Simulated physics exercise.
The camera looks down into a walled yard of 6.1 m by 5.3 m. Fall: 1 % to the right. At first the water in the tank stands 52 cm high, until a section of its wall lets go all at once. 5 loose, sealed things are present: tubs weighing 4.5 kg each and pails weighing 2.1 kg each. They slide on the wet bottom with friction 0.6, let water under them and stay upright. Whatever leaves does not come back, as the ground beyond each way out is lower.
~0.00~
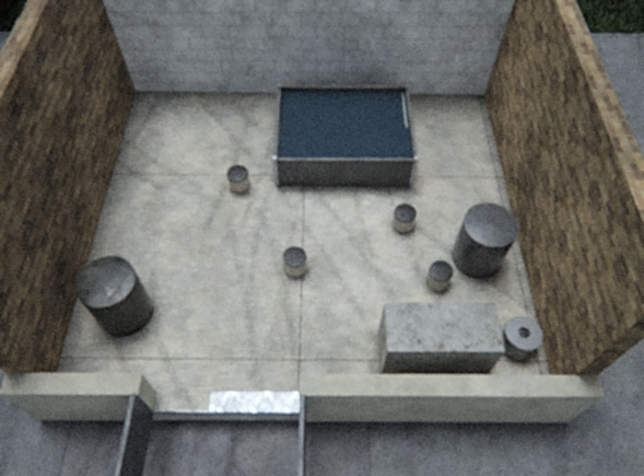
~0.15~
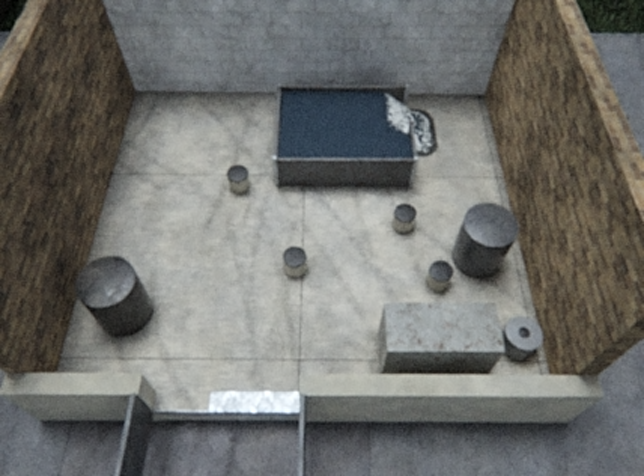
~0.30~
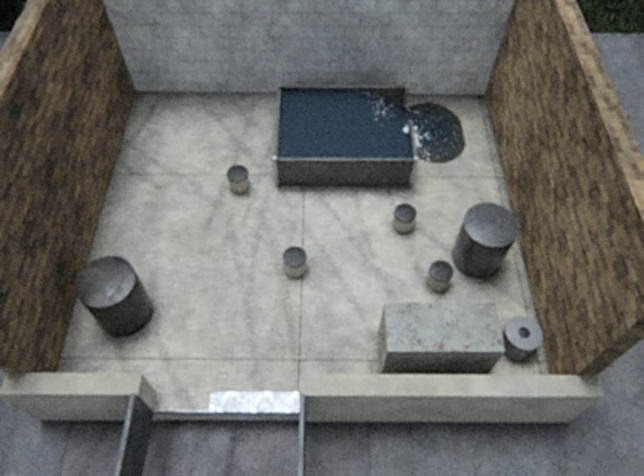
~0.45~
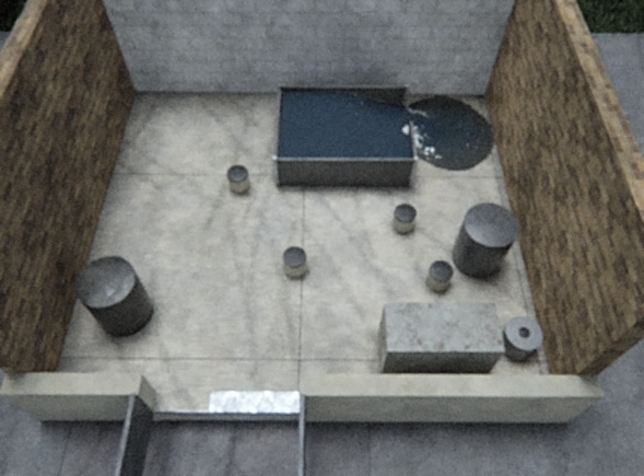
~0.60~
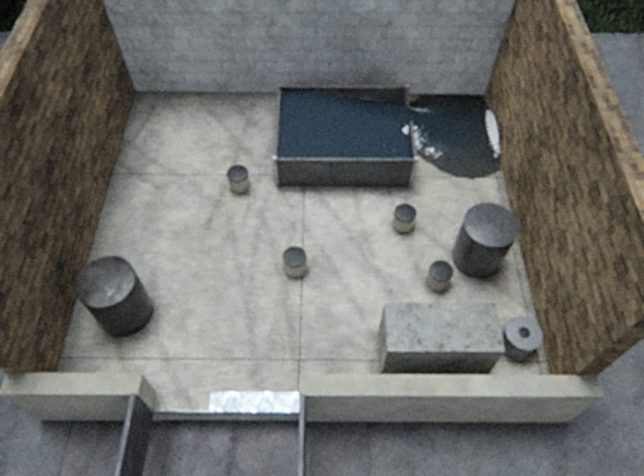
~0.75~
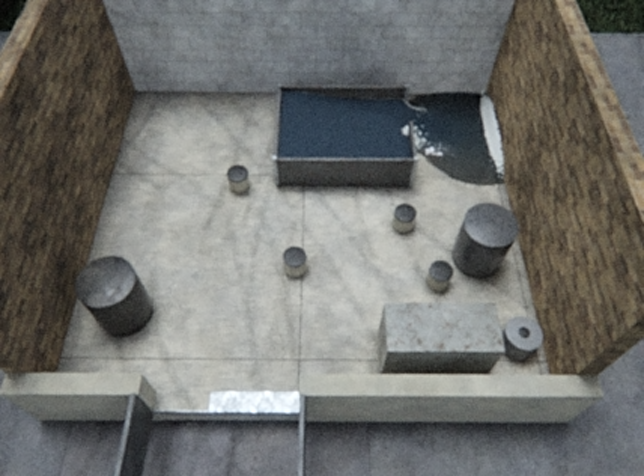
A dark blue water tank stands against the pale back wall of a yard with brown side walls, seen from high above by a still camera. Grey drums, small round containers, and a long grey block sit around the pale floor. Water pours from the tank's right side in a white splash, spreads as a dark rounded pool, and reaches the right wall, while the objects stay put.
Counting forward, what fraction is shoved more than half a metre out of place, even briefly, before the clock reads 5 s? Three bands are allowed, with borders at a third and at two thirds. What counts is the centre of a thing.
That would be from a third to two thirds of them.
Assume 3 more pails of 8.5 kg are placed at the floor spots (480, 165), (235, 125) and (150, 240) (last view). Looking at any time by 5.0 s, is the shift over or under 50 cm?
Reading them off in order: Clears the mark, not beyond, not beyond.
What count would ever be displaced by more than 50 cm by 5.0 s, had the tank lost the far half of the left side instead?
In that case the number is 0.
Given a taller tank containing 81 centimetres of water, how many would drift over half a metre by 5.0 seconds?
In that case 2 of them.
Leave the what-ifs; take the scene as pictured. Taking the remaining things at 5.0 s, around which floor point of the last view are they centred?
The average lands around (341, 262).
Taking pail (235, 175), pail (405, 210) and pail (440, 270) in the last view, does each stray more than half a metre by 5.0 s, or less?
First falling below it, second exceeding it, third falling below it.
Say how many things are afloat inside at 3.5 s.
At that moment it comes to 1.
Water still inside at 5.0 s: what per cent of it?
Still held: Near 100 %.
After 1.1 s 0 of 5 are over 50 cm from their spots; 0 afloat.
After 2.2 s 0 of 5 are over 50 cm from their spots; 0 afloat.
After 3.5 s 1 of 5 are over 50 cm from their spots; 1 afloat.
After 5.0 s 2 of 5 are over 50 cm from their spots, and 2 have been at some point; 1 afloat.
